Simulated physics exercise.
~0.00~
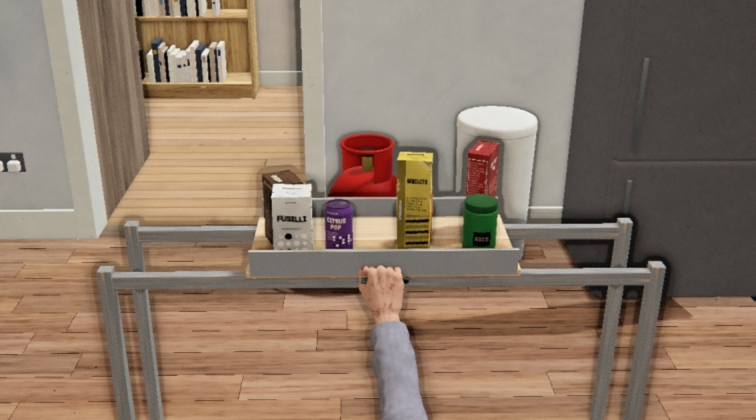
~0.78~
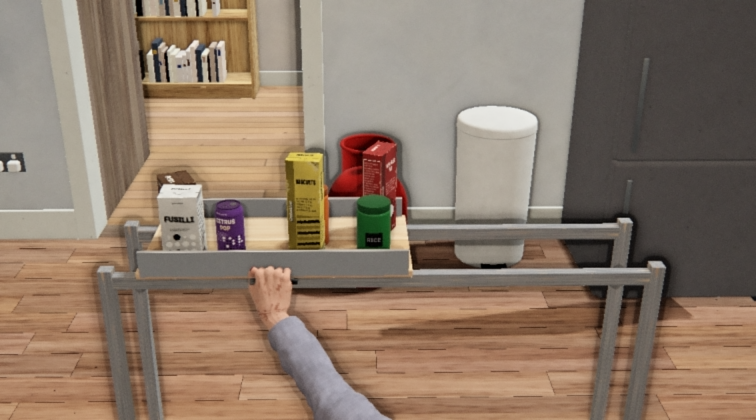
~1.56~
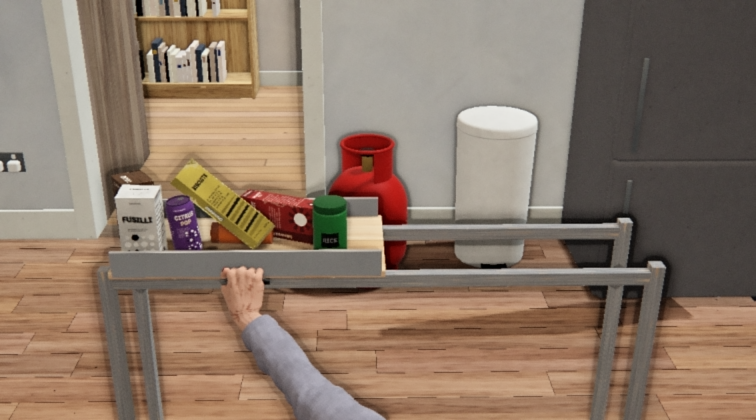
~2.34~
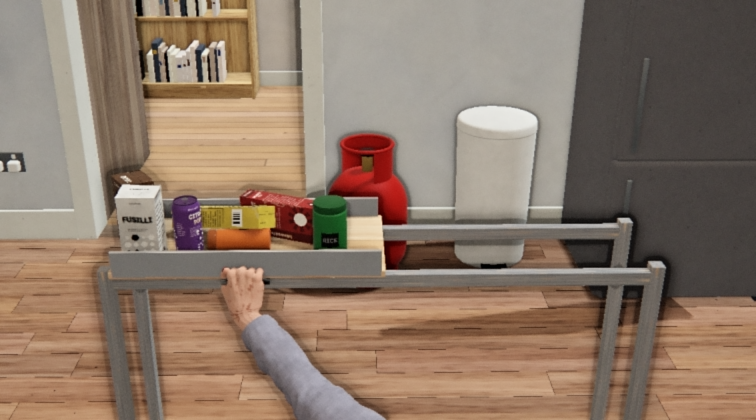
On a sliding shelf, a hand moves the tray left and three items topple aboard.
